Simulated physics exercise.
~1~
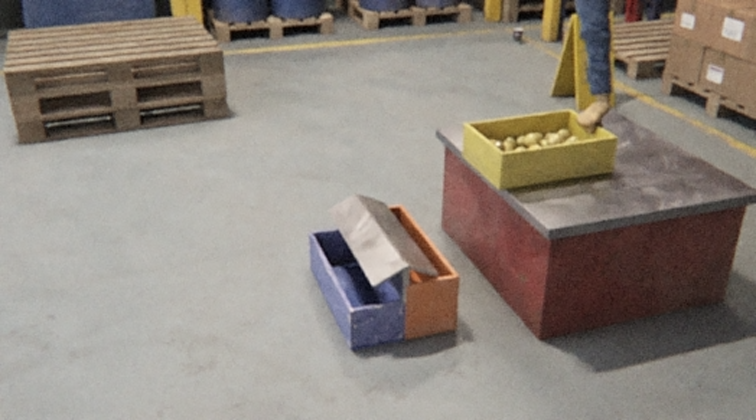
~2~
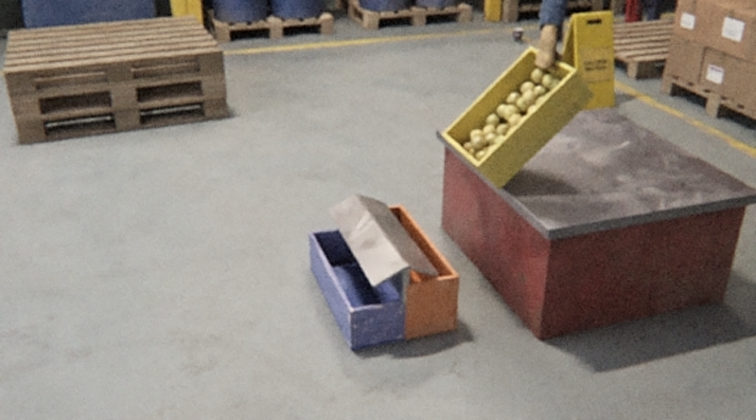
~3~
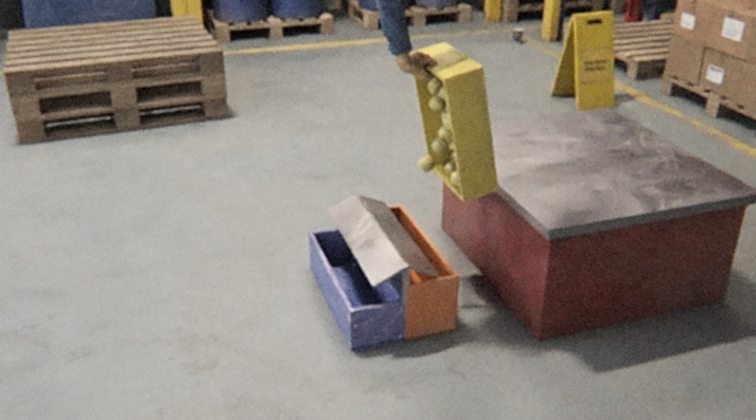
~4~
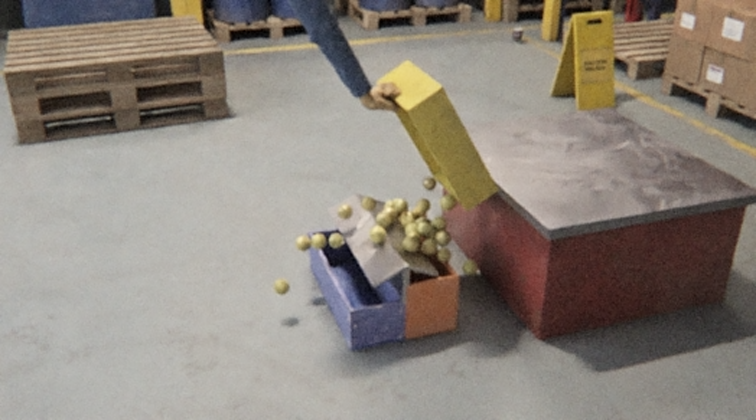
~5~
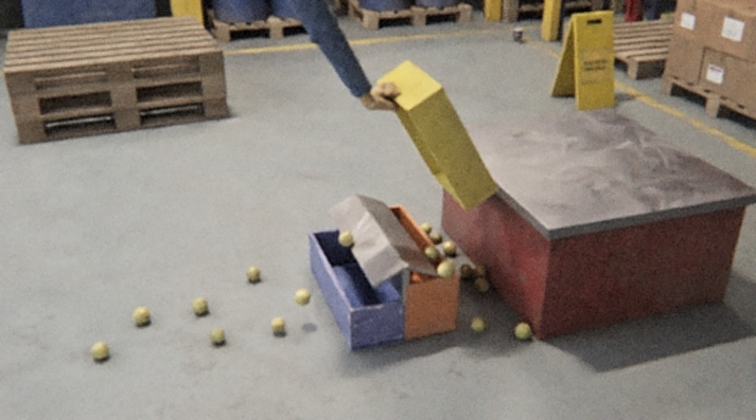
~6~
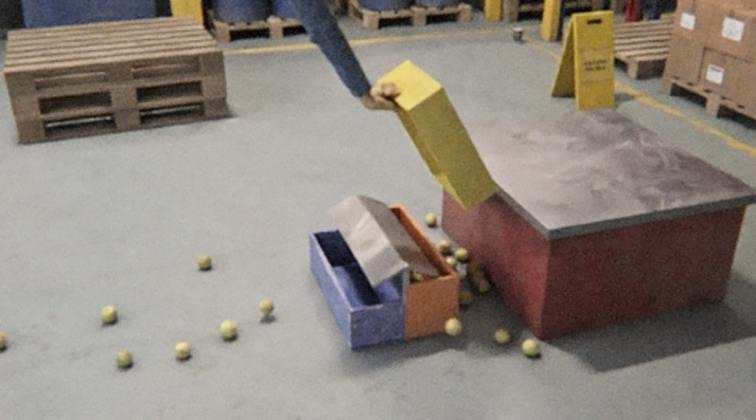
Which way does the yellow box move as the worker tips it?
The yellow box moves to the left, swinging over the edge of the bench toward the containers below.
